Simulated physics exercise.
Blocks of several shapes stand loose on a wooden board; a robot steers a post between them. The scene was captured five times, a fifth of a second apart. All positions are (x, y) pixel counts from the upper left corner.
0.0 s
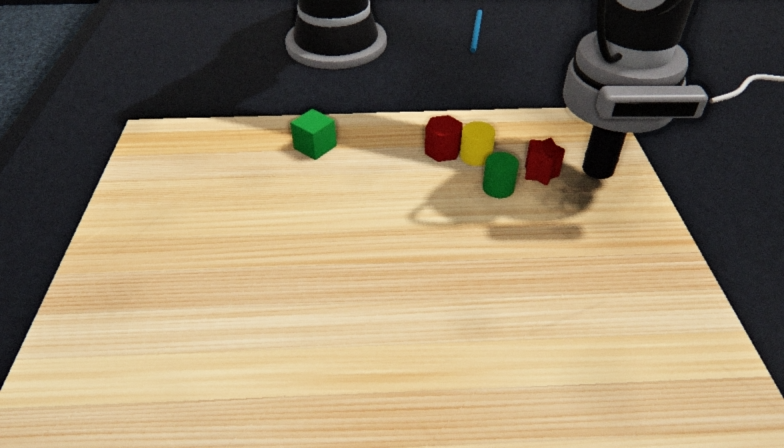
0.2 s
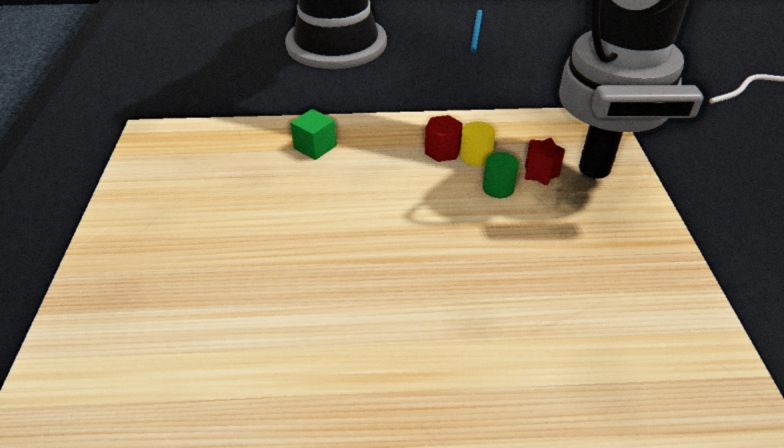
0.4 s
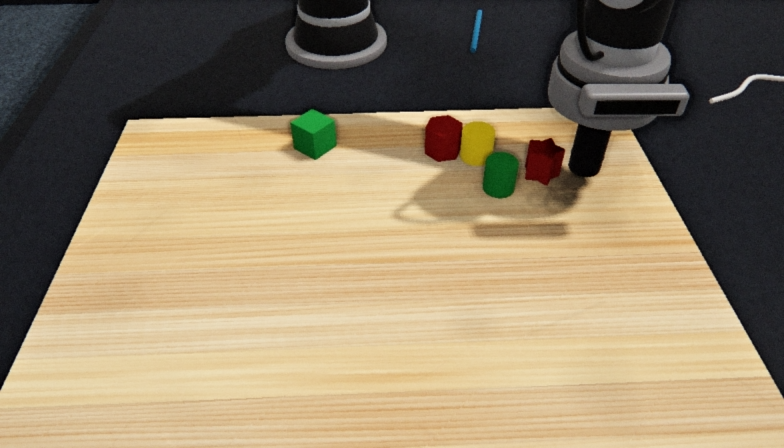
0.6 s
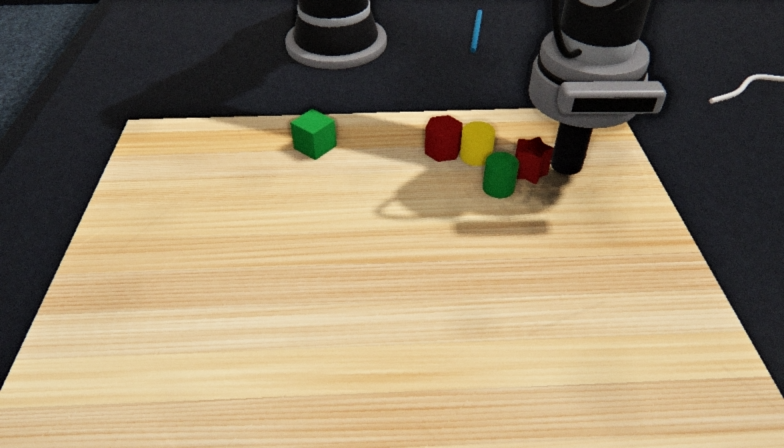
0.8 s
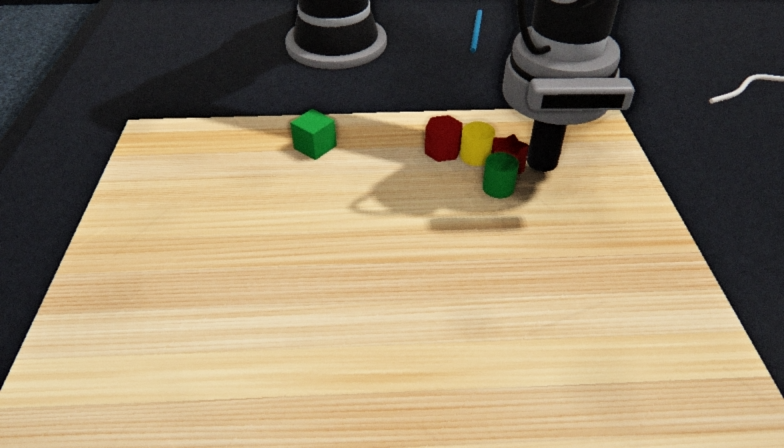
A robot arm's black post moves left across a wooden board and pushes a red star block left, close to the yellow and green cylinders, while those, a red hexagonal block and a green cube stay still.
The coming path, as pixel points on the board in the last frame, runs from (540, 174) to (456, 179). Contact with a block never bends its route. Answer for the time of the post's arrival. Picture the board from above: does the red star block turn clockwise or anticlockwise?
If we look at it from overhead, the red star block pivots clockwise.
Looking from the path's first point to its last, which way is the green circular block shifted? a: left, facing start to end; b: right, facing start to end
Correct choice: A.
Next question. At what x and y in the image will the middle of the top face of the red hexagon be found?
Somewhere near (419, 115).
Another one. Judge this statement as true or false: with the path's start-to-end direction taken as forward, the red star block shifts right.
It is true.
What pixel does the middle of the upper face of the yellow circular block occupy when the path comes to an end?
At roughly (452, 122).
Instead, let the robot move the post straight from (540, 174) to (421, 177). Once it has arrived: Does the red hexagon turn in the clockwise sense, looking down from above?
No, it doesn't check out.
On the path given first. Halfway along, post (497, 165); red hexagon (426, 118), turned 10° anticlockwise; yellow circular block (458, 125); green circular block (489, 167); red star block (467, 142).
At the end, post (457, 168); red hexagon (419, 115), turned 25° anticlockwise; yellow circular block (452, 122); green circular block (476, 171); red star block (434, 136), turned 60° clockwise.
